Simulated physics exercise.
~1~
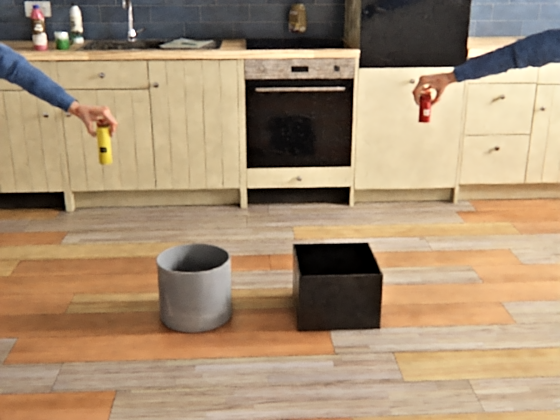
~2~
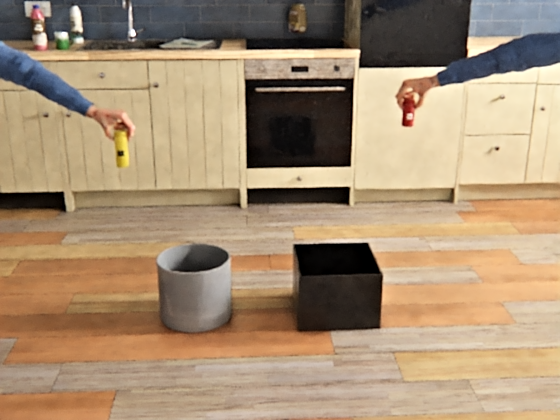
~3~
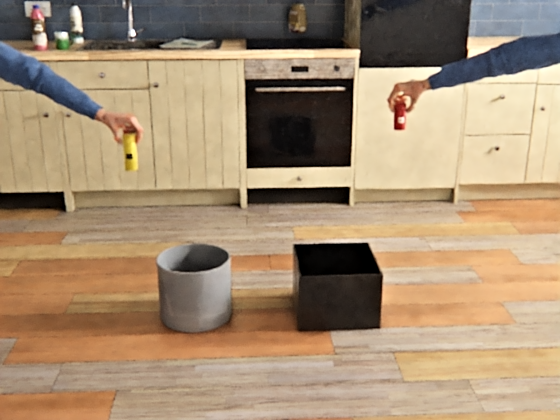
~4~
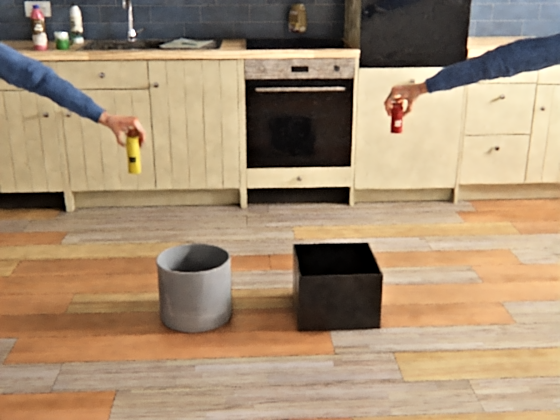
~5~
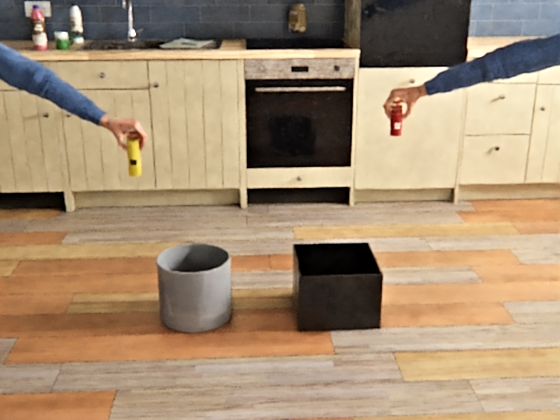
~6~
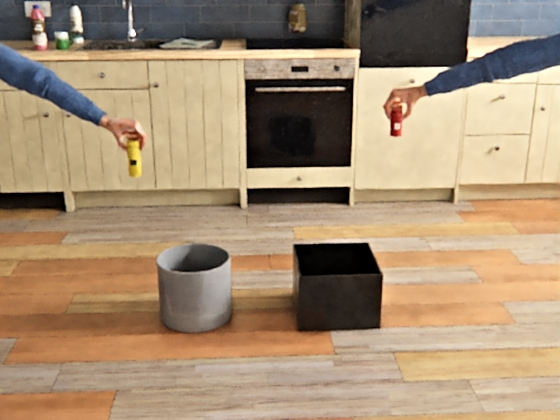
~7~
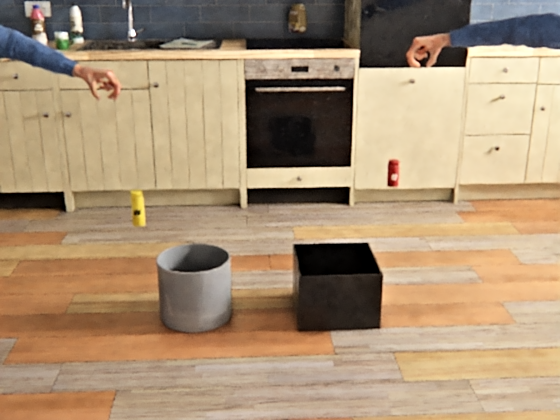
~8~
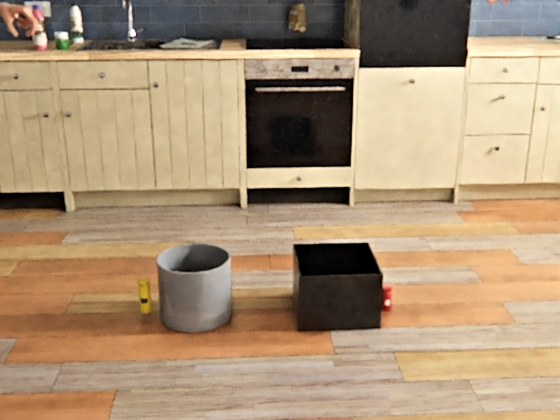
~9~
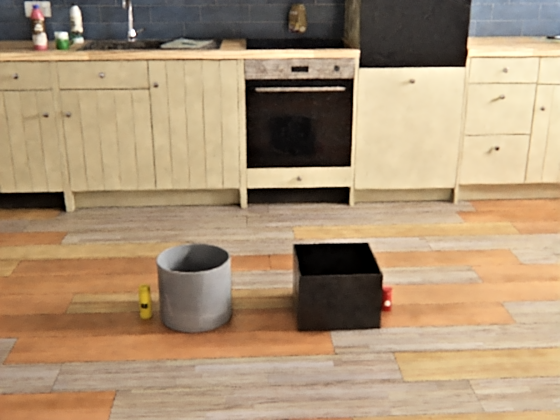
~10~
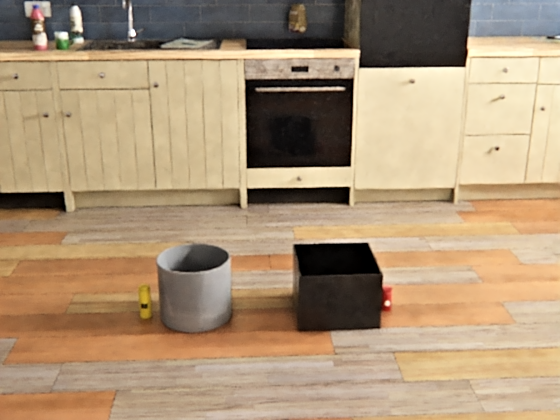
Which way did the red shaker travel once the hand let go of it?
The red shaker moved down, dropping to the floor beside the black crate.
